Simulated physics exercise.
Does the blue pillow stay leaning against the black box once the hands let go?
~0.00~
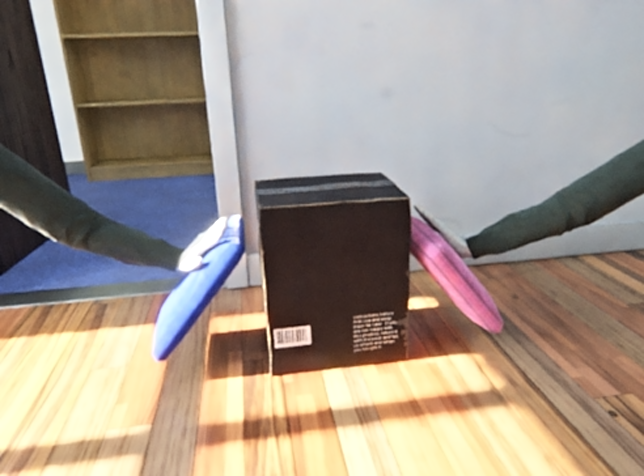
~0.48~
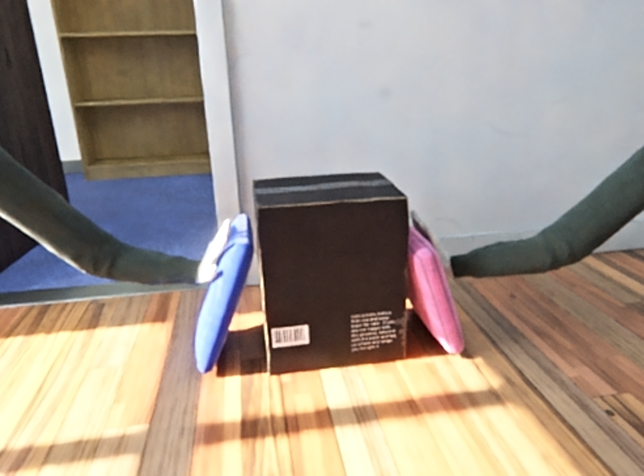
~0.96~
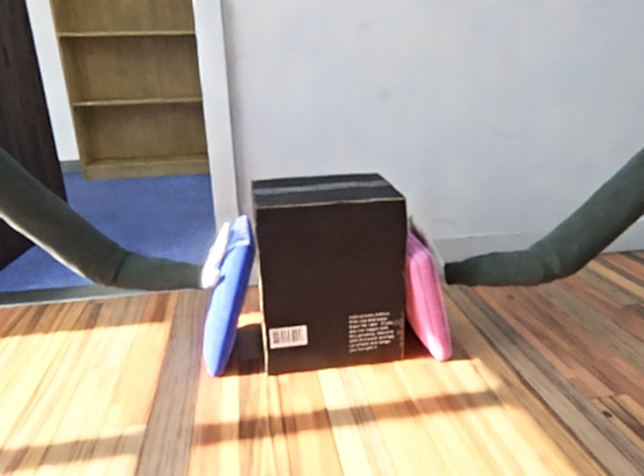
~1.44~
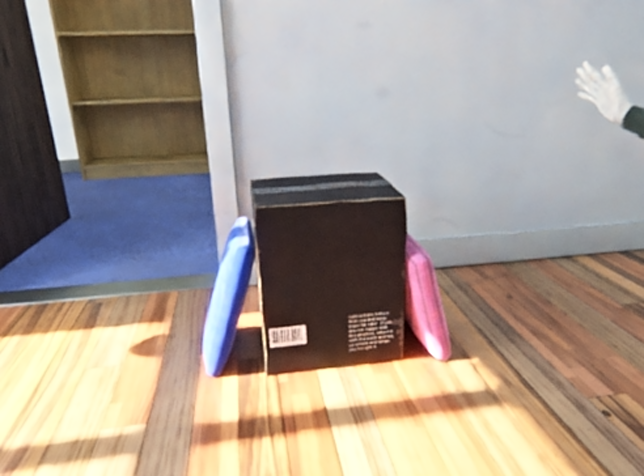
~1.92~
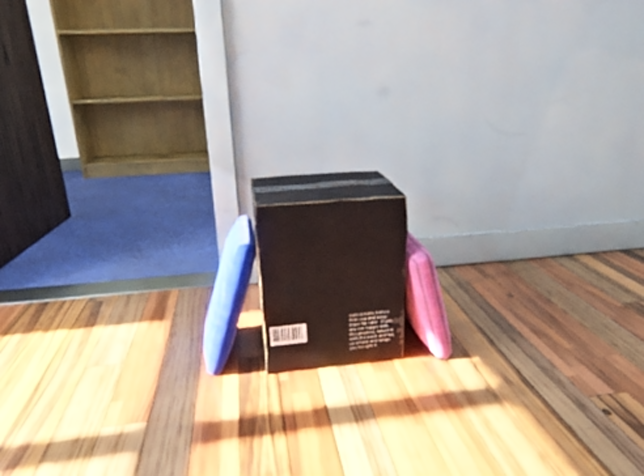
Yes, the blue pillow holds its lean against the left side of the box. The pink cushion also remains propped up on the right side.
